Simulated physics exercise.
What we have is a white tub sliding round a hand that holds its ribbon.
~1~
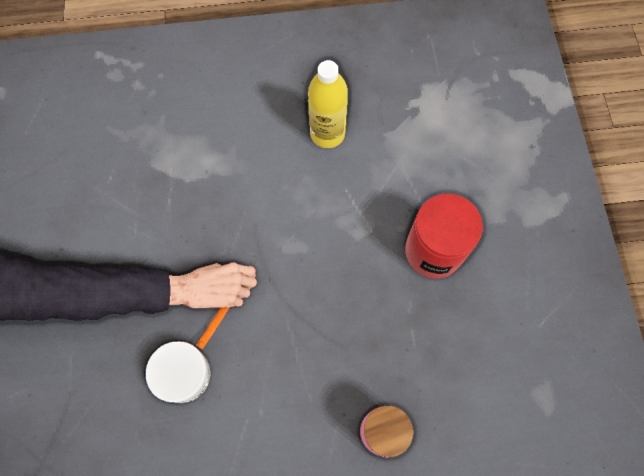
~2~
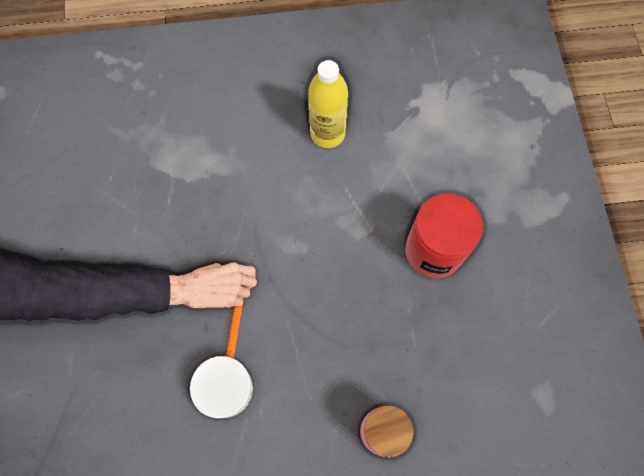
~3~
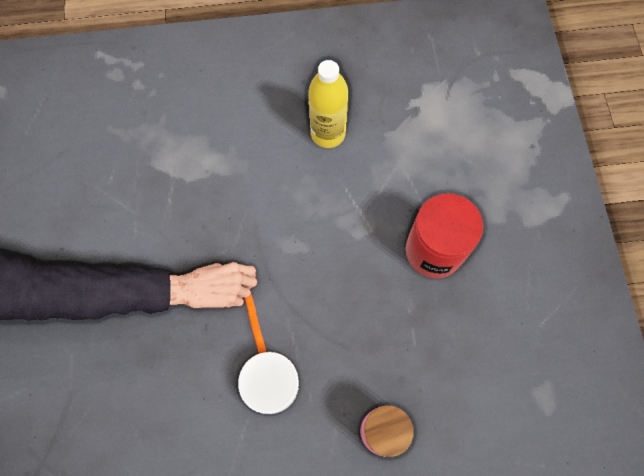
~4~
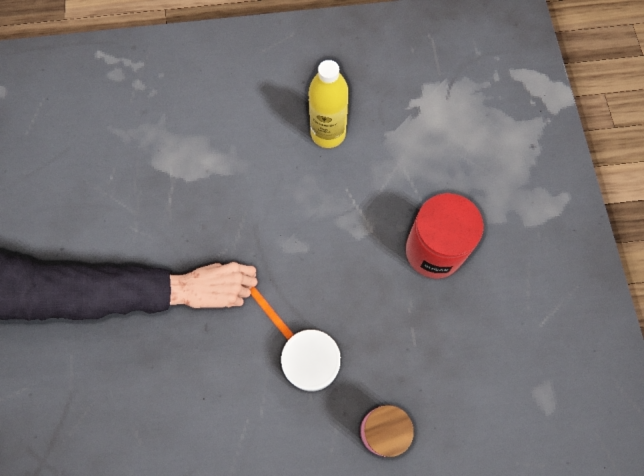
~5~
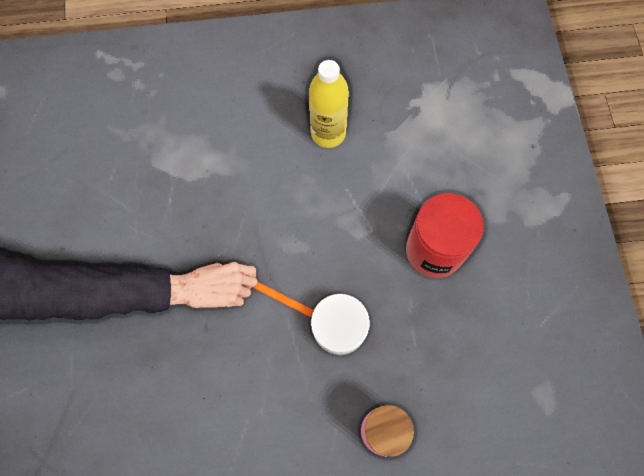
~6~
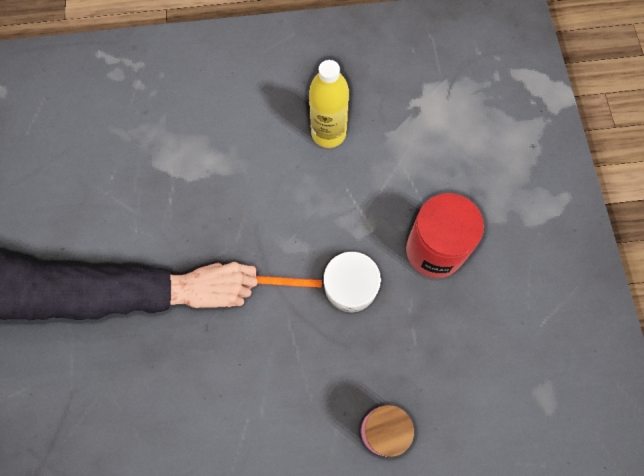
The clip opens with a hand holding an orange ribbon attached to a white tub below it, near a yellow bottle, a red canister and a wood-topped pink jar. The tub slides anticlockwise around the still hand, passing beneath it, then curving up past the jar to the hand's right.
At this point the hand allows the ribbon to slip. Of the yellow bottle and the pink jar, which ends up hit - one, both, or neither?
The yellow bottle will receive an impact; the pink jar will receive no impact.
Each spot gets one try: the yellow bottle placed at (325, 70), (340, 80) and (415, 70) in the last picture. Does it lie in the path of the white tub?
First case: Contact made; second case: Contact made; third case: No contact.
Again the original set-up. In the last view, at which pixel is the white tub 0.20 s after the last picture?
Roughly at (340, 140).
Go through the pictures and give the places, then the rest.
The first frame shows white tub (176, 371); yellow bottle (328, 69); pink jar (389, 431); red canister (450, 224).
The second frame shows white tub (220, 386).
The third frame shows white tub (268, 382).
The fourth frame shows white tub (311, 359).
The fifth frame shows white tub (340, 323).
The sixth frame shows white tub (352, 279); yellow bottle (329, 69); pink jar (390, 431); red canister (451, 224); going round anticlockwise.
Then, 0.08 s later than the last view, tub near (344, 203).
Then, 0.20 s later than the last view, tub near (340, 140); yellow bottle pushed aside.
Finally, tub near (342, 128); yellow bottle knocked over. The yellow bottle takes the knock and the pink jar stays untouched.
